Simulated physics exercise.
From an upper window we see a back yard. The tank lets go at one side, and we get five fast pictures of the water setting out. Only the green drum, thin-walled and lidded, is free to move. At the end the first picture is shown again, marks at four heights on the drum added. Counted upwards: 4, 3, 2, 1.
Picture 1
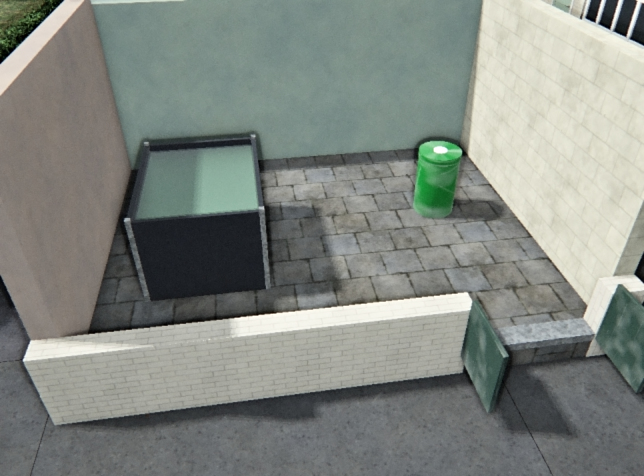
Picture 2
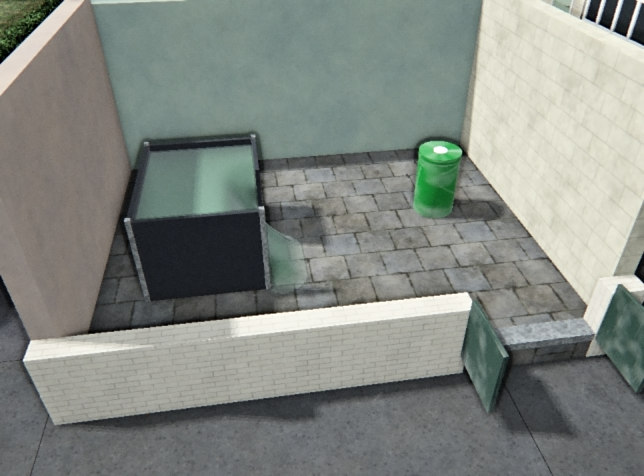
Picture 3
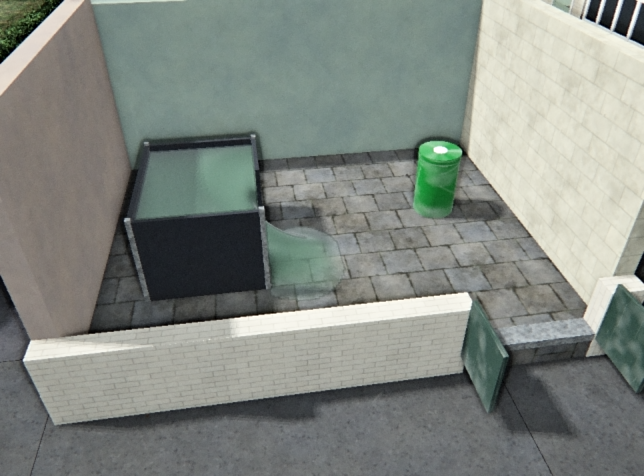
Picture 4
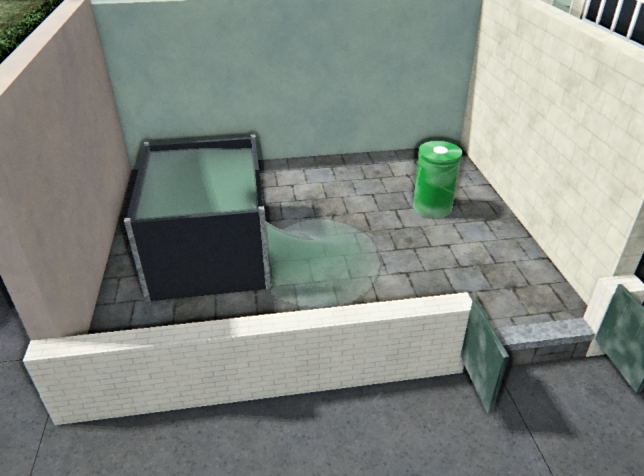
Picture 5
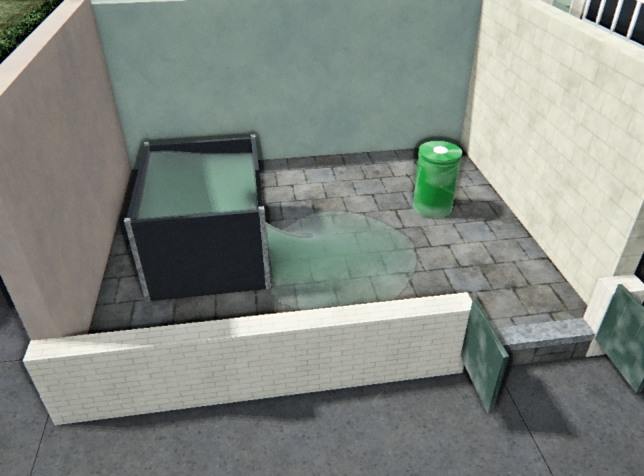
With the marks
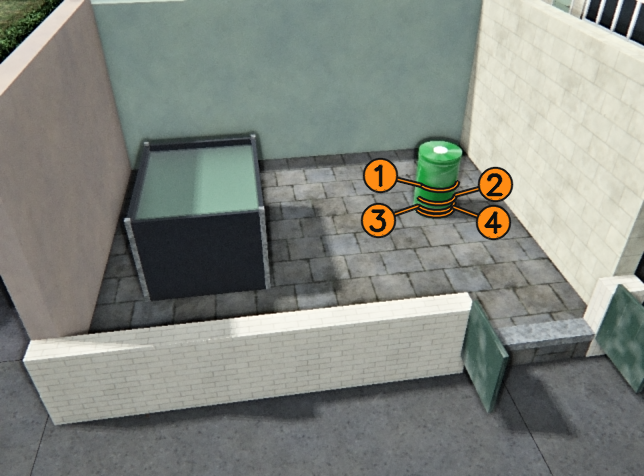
The video shows a walled yard with a dark tank on the left and a green drum standing still on the right, as water pours from the tank's right side and spreads across the paving towards the drum.
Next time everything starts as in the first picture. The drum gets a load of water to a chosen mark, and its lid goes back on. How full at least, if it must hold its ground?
Go for 1.
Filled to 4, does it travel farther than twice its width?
Yes, it does.
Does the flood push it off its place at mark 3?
Yes, it does.
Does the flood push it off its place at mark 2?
Yes.
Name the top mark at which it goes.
That is mark 2.
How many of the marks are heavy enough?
One of them.
In orange, 1 at (443, 190); 2 at (441, 203); 3 at (440, 211); 4 at (439, 215); from the bottom up 4, 3, 2, 1.
Choosing 1, it does not move.
Choosing 2, it is pushed about half its own width away.
Choosing 3, it is pushed about 4 times its own width away.
Choosing 4, it is pushed about 7 times its own width away.
